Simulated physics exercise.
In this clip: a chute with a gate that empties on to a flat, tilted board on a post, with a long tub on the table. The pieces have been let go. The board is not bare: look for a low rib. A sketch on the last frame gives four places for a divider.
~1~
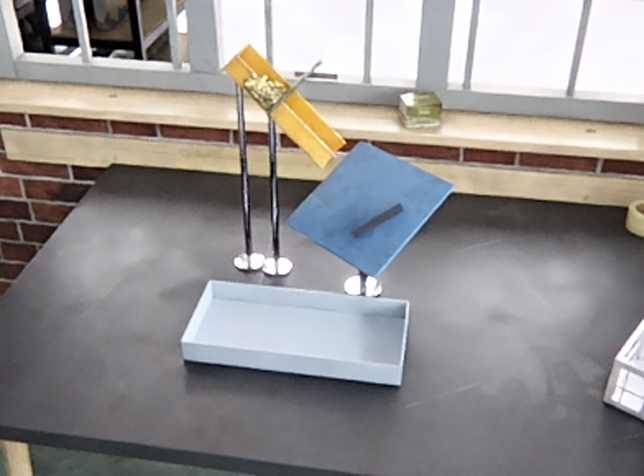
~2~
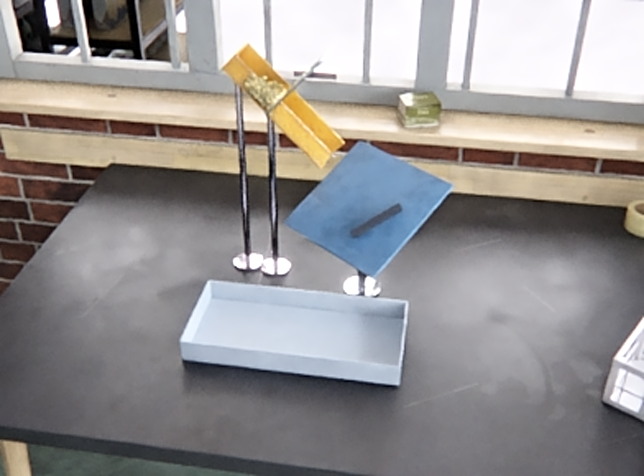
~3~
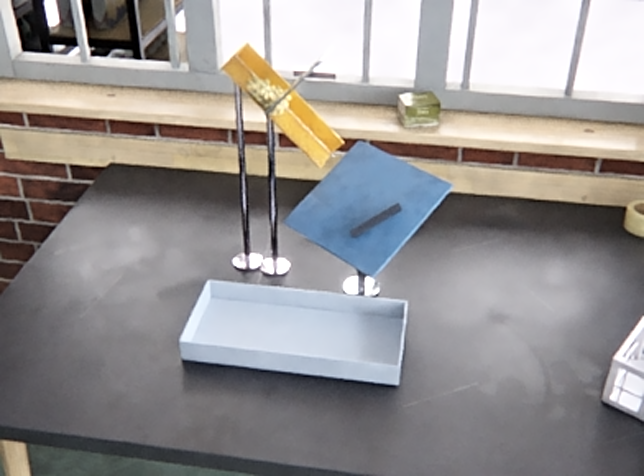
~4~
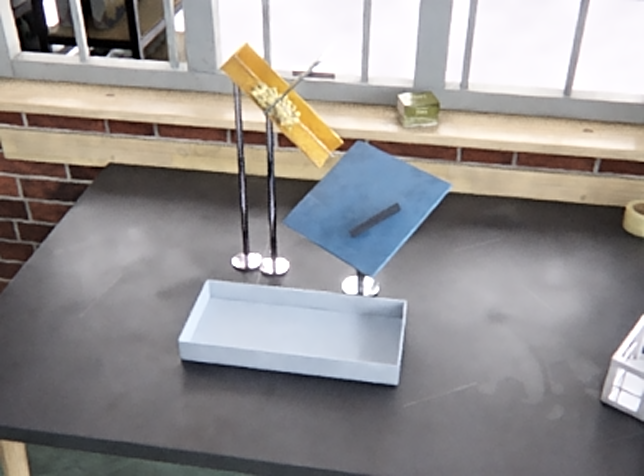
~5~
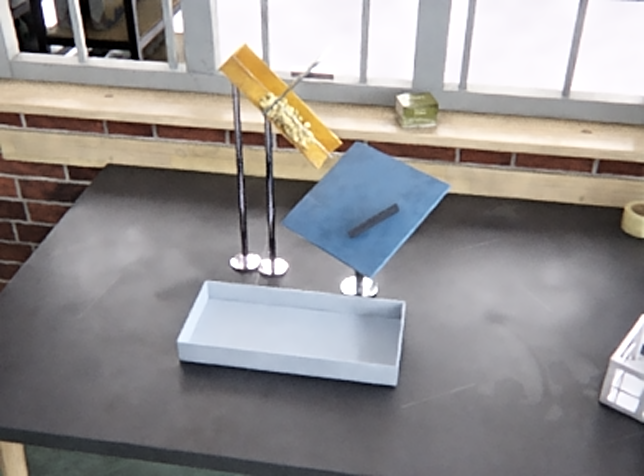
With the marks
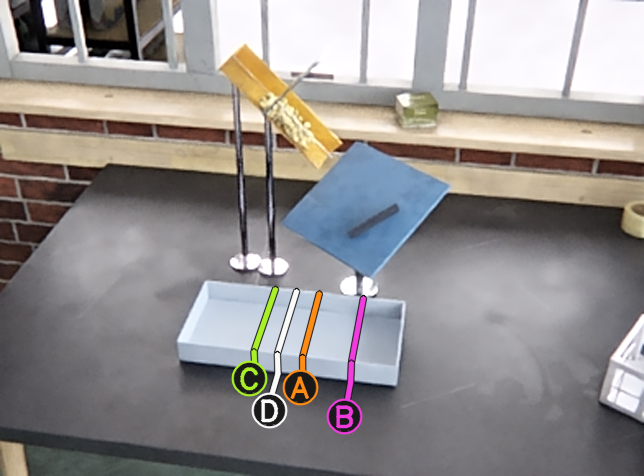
A yellow chute stands above a tilted blue board as pale beans slide down it.
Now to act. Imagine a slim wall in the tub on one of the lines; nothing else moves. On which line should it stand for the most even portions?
Line D does it best.
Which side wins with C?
Right.
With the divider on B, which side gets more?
Left.
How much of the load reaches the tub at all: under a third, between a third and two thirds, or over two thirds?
It is over two thirds.
On the marked copy, line A crosses the front rim at (302, 356); line B crosses the front rim at (351, 361); line C crosses the front rim at (254, 350); line D crosses the front rim at (277, 353).
Choosing A, of what is caught, the larger part on the left of the divider, about a tenth on the right.
Choosing B, of what is caught, almost all on the left of the divider, just a few on the right.
Choosing C, of what is caught, about a tenth on the left of the divider, almost all on the right.
Choosing D, of what is caught, roughly a third on the left of the divider, roughly two thirds on the right.
